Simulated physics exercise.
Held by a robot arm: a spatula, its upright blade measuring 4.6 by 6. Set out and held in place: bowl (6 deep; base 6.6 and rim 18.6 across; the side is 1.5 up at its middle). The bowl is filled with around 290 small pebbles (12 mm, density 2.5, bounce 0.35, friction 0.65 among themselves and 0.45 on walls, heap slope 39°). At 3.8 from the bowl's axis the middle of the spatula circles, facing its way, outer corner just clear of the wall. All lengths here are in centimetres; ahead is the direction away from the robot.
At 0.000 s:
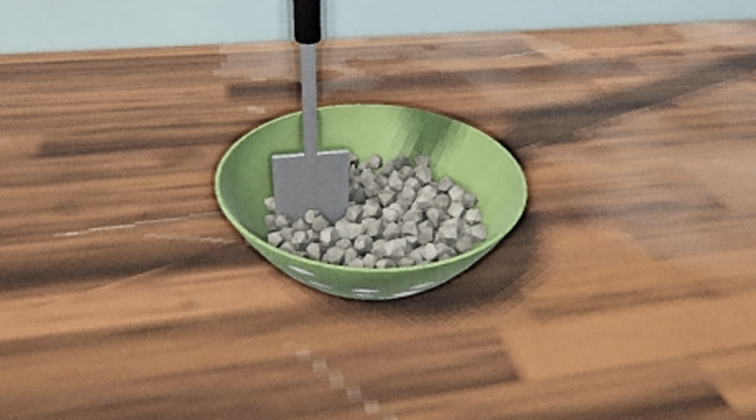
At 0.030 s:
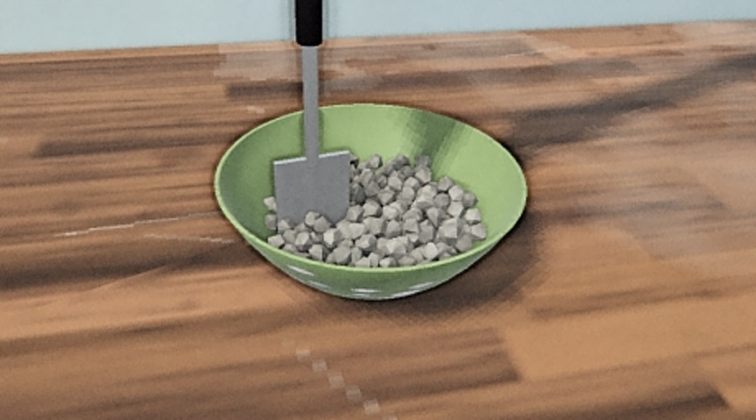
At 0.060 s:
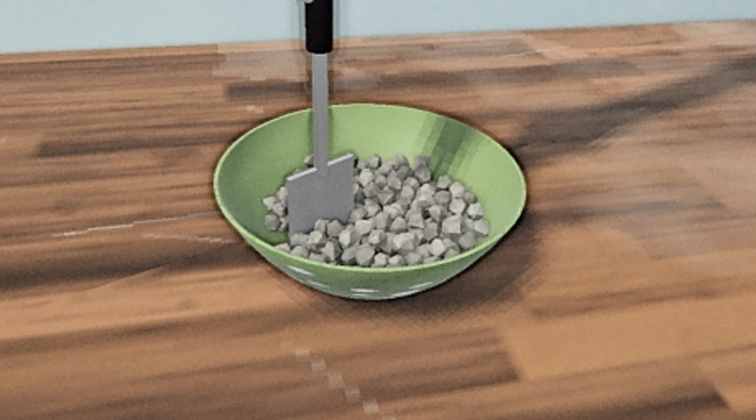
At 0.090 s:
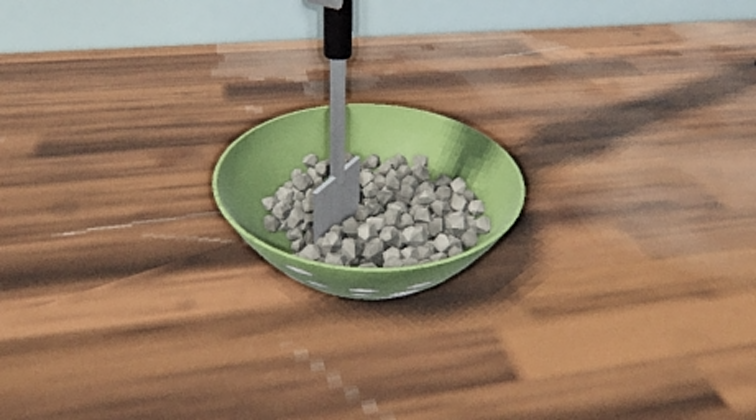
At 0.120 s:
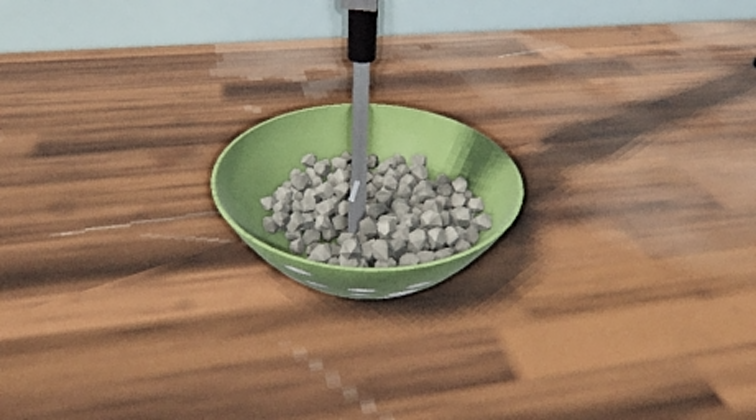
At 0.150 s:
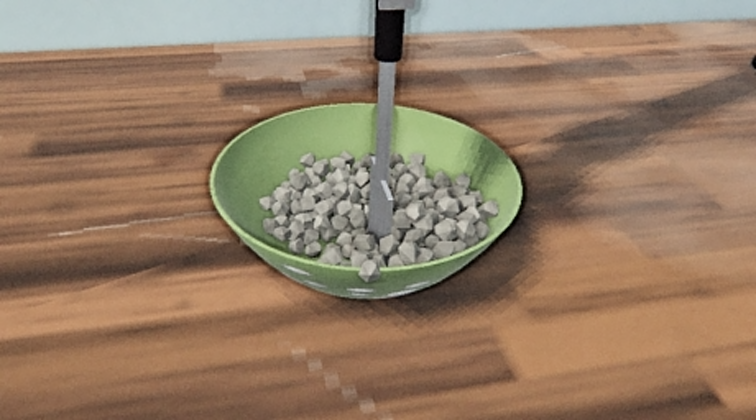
A green bowl of small grey pebbles sat on a wooden surface while an upright spatula pushed through them from the left toward the middle, turning edge-on and shifting the pebbles slightly rightward.
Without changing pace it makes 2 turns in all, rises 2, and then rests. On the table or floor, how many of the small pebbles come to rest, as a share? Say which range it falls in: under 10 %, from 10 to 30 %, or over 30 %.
It falls from 10 to 30 %.
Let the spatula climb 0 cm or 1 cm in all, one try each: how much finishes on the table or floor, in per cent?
35 and 30 %.
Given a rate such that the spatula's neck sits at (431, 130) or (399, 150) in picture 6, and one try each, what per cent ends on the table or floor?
Roughly 45 and 25 percent, in that order.
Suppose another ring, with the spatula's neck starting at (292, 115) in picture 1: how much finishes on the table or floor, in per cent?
About 20 percent ends up on the table or floor.
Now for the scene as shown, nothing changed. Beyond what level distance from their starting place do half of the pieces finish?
Somewhere around 8 centimetres.
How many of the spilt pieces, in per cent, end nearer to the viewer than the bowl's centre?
Close to 50 percent, I reckon.
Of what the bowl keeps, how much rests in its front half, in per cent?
About 50 %.
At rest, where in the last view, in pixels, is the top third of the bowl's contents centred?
Roughly at pixel (382, 208).
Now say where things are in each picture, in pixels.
In the first picture, spatula neck at (310, 131), 0° round; upper third of the load around (384, 208), from x 275 to 480, top at y 160; 286 in the bowl.
In the second picture, spatula neck at (312, 134), 8° round; upper third of the load around (382, 211), from x 275 to 480, top at y 160.
In the third picture, spatula neck at (321, 143), 27° round; upper third of the load around (388, 218), from x 270 to 480, top at y 160.
In the fourth picture, spatula neck at (338, 151), 48° round; upper third of the load around (392, 224), from x 270 to 480, top at y 160.
In the fifth picture, spatula neck at (359, 154), 68° round; upper third of the load around (403, 224), from x 270 to 485, top at y 160.
In the sixth picture, spatula neck at (383, 154), 89° round; upper third of the load around (417, 218), from x 270 to 490, top at y 160; 285 in the bowl, 1 in flight or on the tool.
After 0.51 s, 336° round, highest piece 9 above the table; 249 in the bowl, 28 on the table or floor, 9 in flight or on the tool.
After 0.87 s, 223° round, highest piece 7 above the table; 229 in the bowl, 56 on the table or floor, 1 in flight or on the tool.
After 1.25 s, 0° round, highest piece 5 above the table; 228 in the bowl, 58 on the table or floor.
After 1.95 s, 0° round, highest piece 5 above the table; 228 in the bowl, 58 on the table or floor.
At rest, 228 in the bowl, 58 on the table or floor. That is 20 % on the table or floor.
